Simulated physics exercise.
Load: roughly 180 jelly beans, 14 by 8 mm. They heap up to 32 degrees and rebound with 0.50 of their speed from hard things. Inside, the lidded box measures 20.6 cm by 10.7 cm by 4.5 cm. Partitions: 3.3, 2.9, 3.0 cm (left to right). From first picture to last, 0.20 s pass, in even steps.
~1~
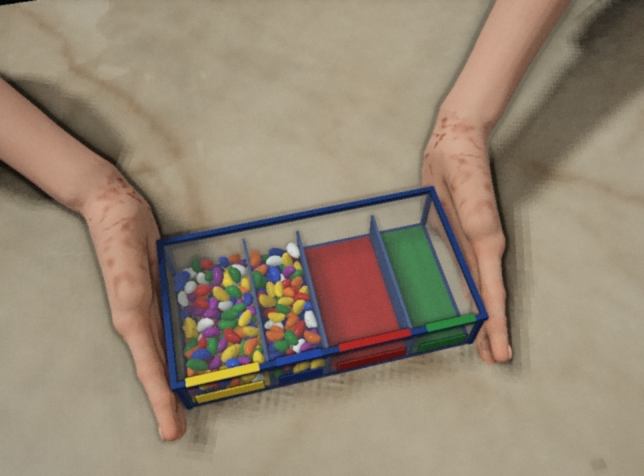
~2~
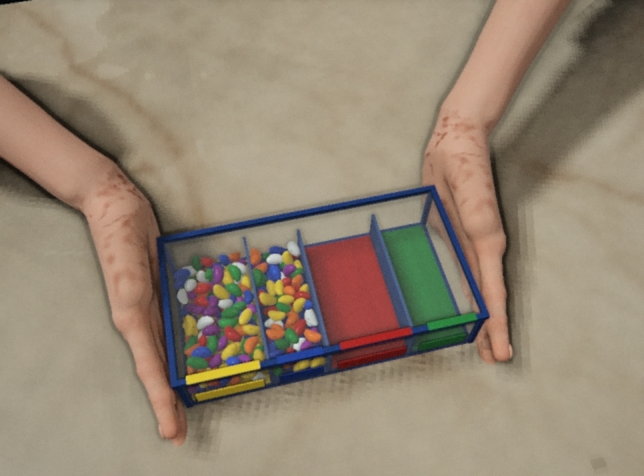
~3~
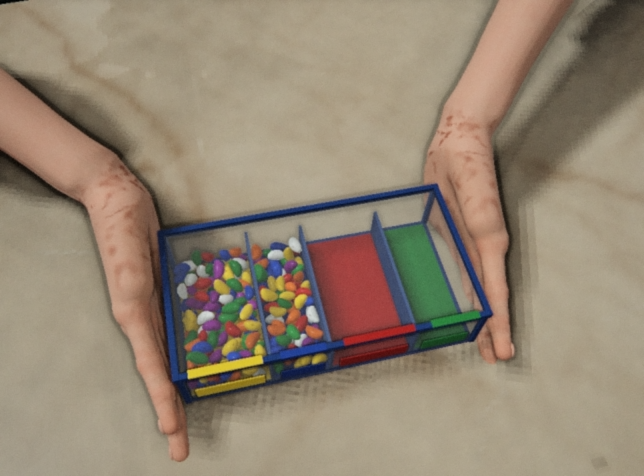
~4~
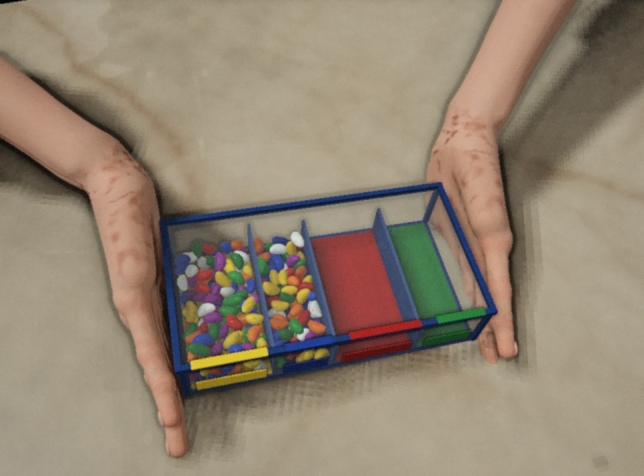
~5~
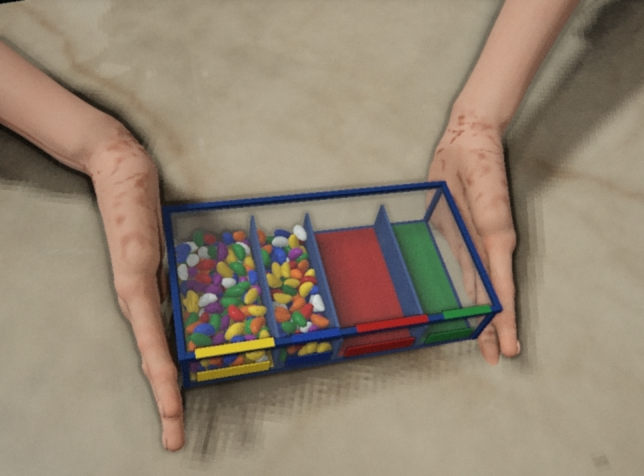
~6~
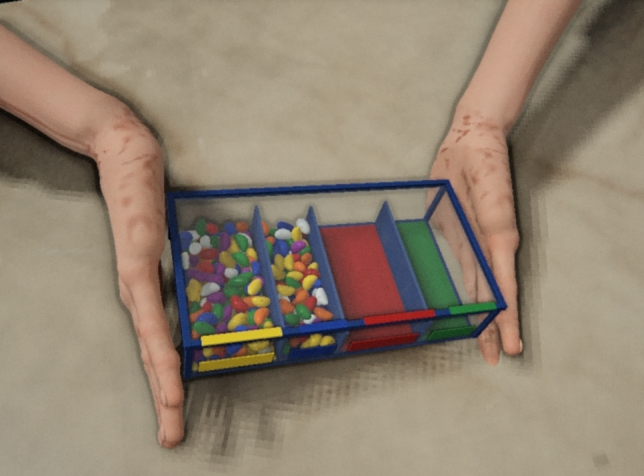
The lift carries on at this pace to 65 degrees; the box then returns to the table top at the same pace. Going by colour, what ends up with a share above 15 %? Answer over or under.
Red compartment: Under; blue compartment: Over; green compartment: Under; yellow compartment: Over.
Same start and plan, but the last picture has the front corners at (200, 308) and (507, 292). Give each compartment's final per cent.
Red 10, blue 35, green 0, yellow 55.
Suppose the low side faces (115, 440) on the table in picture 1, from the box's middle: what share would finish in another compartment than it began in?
About 0 per cent.
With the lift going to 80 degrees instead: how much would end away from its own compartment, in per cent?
Some 20 per cent.
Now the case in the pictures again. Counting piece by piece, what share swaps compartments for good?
Some 10 per cent.
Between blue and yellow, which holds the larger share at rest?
It is the yellow one.
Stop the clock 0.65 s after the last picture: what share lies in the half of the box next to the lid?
Some 20 per cent.
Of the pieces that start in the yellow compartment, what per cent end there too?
About 90 per cent.
Then, 0.65 s after the last picture, tilt 65 degrees; blue 35 %, yellow 65 %.
Then, 1.07 s after the last picture, tilt 28 degrees; red 5 %, blue 35 %, yellow 55 %.
Then, 1.58 s after the last picture, tilt 0 degrees; red 5 %, blue 35 %, yellow 55 %.
In the end, red 5 %, blue 35 %, green 0 %, yellow 55 %.
